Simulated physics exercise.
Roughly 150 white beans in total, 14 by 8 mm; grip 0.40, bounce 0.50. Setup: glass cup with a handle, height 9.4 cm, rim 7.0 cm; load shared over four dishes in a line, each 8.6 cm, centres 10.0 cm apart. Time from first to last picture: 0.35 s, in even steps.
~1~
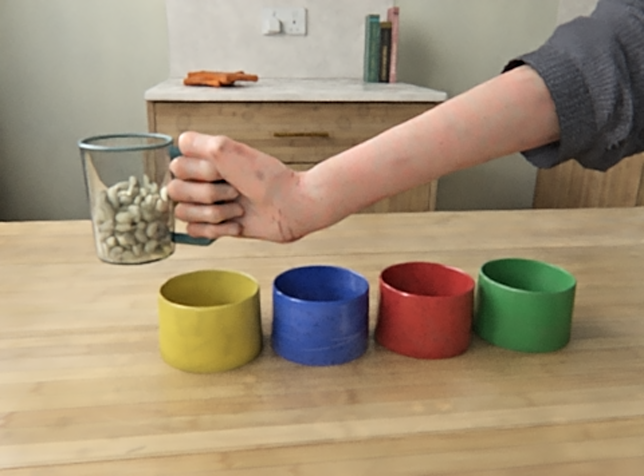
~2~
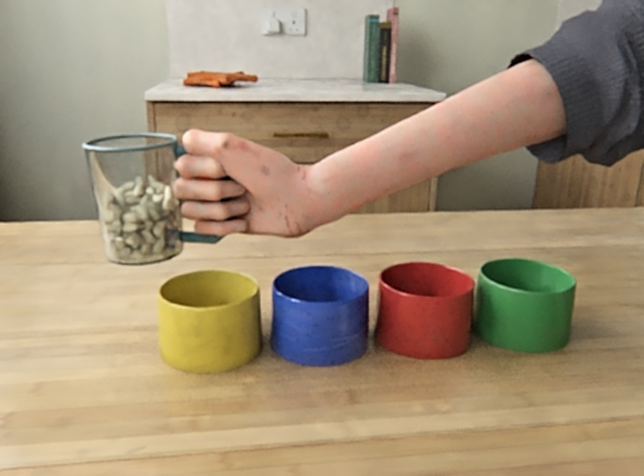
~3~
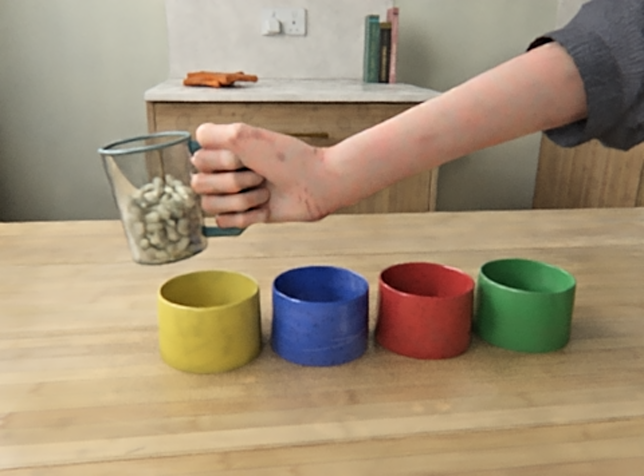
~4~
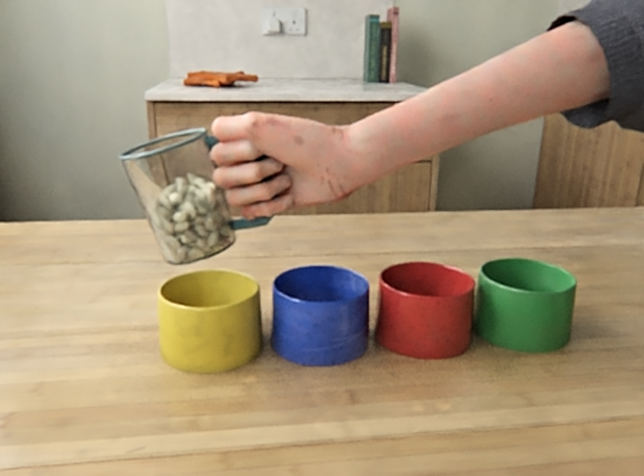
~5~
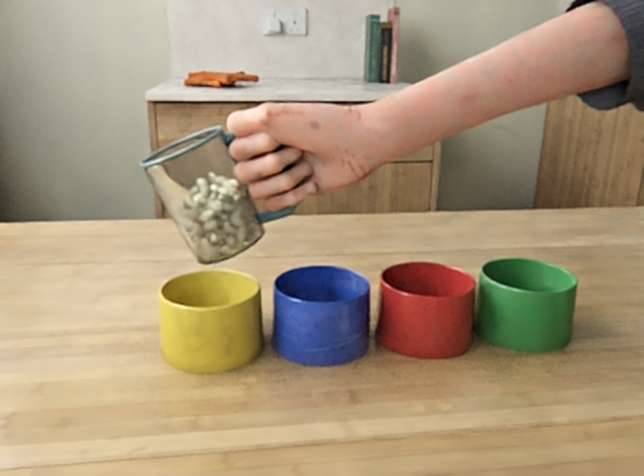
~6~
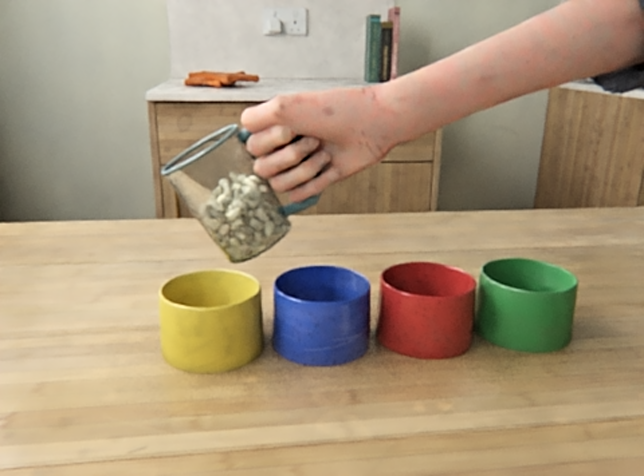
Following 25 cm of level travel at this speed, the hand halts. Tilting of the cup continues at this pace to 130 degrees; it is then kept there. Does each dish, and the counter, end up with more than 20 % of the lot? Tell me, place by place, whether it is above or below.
Red: Below the mark; blue: Above the mark; green: Below the mark; yellow: Below the mark; counter: Above the mark.
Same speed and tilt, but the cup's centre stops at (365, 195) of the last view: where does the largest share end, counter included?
That'd be blue, it takes the most.
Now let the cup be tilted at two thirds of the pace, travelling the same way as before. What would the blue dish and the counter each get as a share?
I'd expect blue to end at 40 and the counter at 50.
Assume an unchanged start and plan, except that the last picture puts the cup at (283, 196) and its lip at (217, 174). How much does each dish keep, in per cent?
Red 10; blue 40; green 0; yellow 0.
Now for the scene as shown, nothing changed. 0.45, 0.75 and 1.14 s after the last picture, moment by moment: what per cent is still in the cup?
In turn: 100, 100, 0.
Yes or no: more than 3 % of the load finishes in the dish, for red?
Red yes.
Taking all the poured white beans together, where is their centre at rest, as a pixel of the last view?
Roughly pixel (346, 329).
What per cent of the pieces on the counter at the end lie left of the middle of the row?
About 50 %.
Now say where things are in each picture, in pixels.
The first frame shows cup at (132, 198), tilt 0 degrees, lip at (81, 142), moved 0.0 cm; middle of the pieces at (137, 222); yellow dish at (210, 288); blue dish at (321, 283); red dish at (426, 279); green dish at (527, 275).
The second frame shows cup at (139, 198), tilt 2 degrees, lip at (86, 144), moved 0.6 cm; middle of the pieces at (144, 222).
The third frame shows cup at (159, 198), tilt 8 degrees, lip at (102, 149), moved 2.2 cm; middle of the pieces at (166, 222).
The fourth frame shows cup at (183, 197), tilt 16 degrees, lip at (122, 156), moved 4.1 cm; middle of the pieces at (193, 220).
The fifth frame shows cup at (207, 197), tilt 23 degrees, lip at (143, 163), moved 6.1 cm; middle of the pieces at (220, 218).
The sixth frame shows cup at (231, 197), tilt 30 degrees, lip at (164, 171), moved 8.0 cm; middle of the pieces at (246, 216); yellow dish at (211, 288); blue dish at (322, 284); red dish at (428, 279); green dish at (528, 275).
Then, 0.45 s after the last picture, tilt 79 degrees; cup holds 100 %.
Then, 0.75 s after the last picture, tilt 110 degrees; cup holds 100 %.
Then, 1.14 s after the last picture, tilt 130 degrees; cup holds 0 %, red 10 %, blue 35 %.
In the end, red 10 %, blue 35 %, green 0 %, yellow 0 %, counter 55 %.
